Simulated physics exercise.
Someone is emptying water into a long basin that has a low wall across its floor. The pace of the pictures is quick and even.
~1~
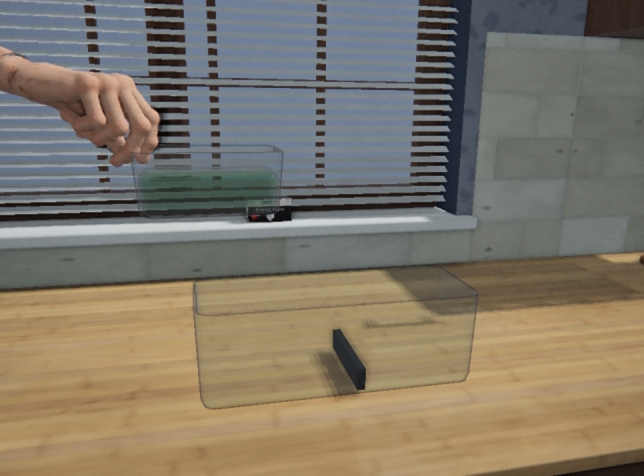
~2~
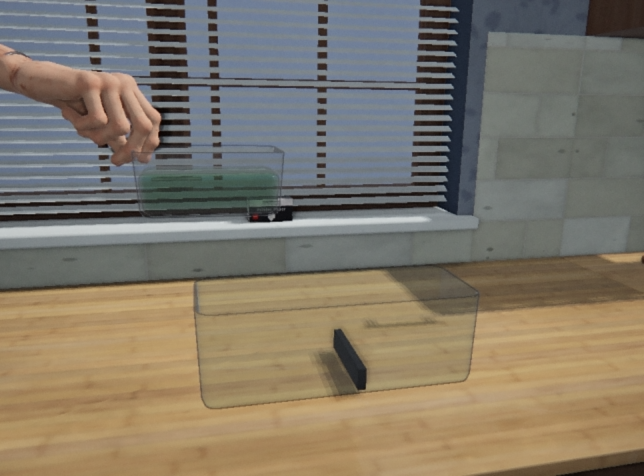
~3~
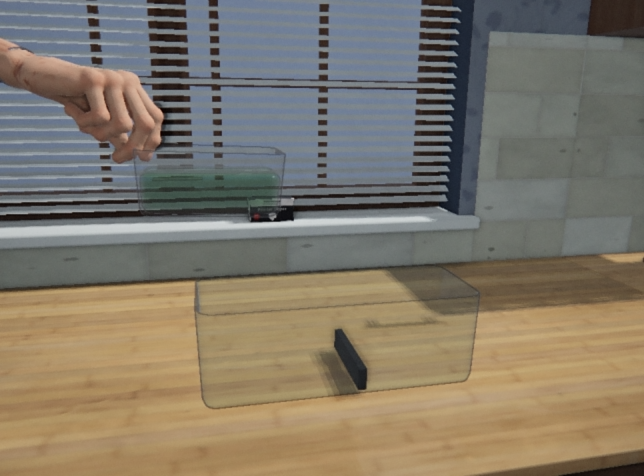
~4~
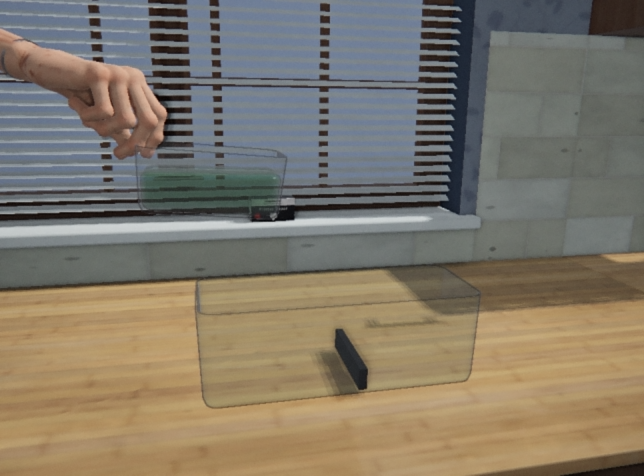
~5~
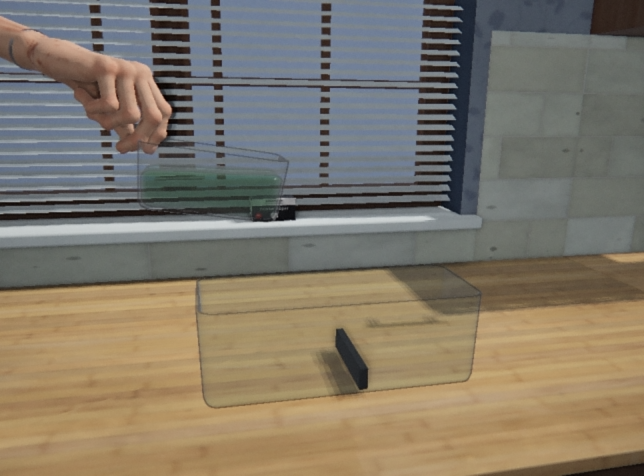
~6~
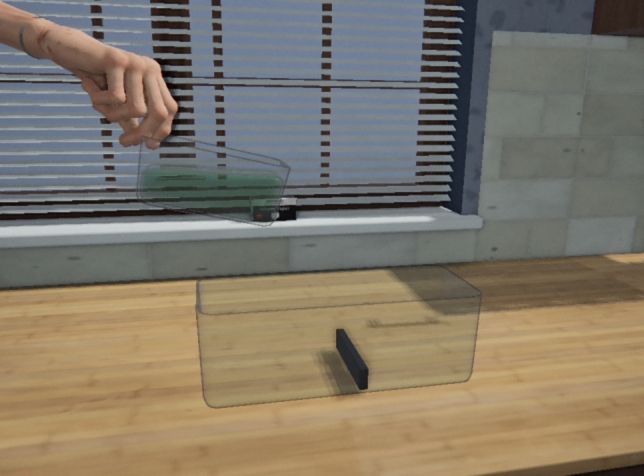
The footage shows a hand beside a clear container of green liquid above a long transparent basin with a low dark wall across its floor; the container starts nearly level, then tilts slightly rightward, its right rim dipping.
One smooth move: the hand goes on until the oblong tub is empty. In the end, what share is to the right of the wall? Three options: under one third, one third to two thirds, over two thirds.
Answer: Under one third.
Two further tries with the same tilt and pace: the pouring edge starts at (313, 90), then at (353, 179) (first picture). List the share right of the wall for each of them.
The first gives 60 %, the second 65 %.
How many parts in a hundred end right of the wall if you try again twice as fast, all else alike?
I'd say close to 35 per cent.
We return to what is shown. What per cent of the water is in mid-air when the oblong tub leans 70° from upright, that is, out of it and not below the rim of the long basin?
45 per cent.
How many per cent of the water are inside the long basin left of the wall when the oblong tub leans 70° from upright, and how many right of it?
Left 15 per cent, right 0 per cent.
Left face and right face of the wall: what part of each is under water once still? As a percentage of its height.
Once it is still, the left part shows 70 per cent and the right part 20.
A moment on, the oblong tub is tipped part way and 43 per cent is still to pour, 14 is left of the wall and 0 right of it.
Next, the oblong tub is tipped right over and 8 per cent is still to pour, 71 is left of the wall and 11 right of it.
Then the oblong tub is tipped right over and 0 per cent is still to pour, 80 is left of the wall and 15 right of it.
Later the oblong tub is tipped right over and 0 per cent is still to pour, 76 is left of the wall and 19 right of it.
In the end 76 per cent lies left of the wall, 20 right of it and 4 outside.
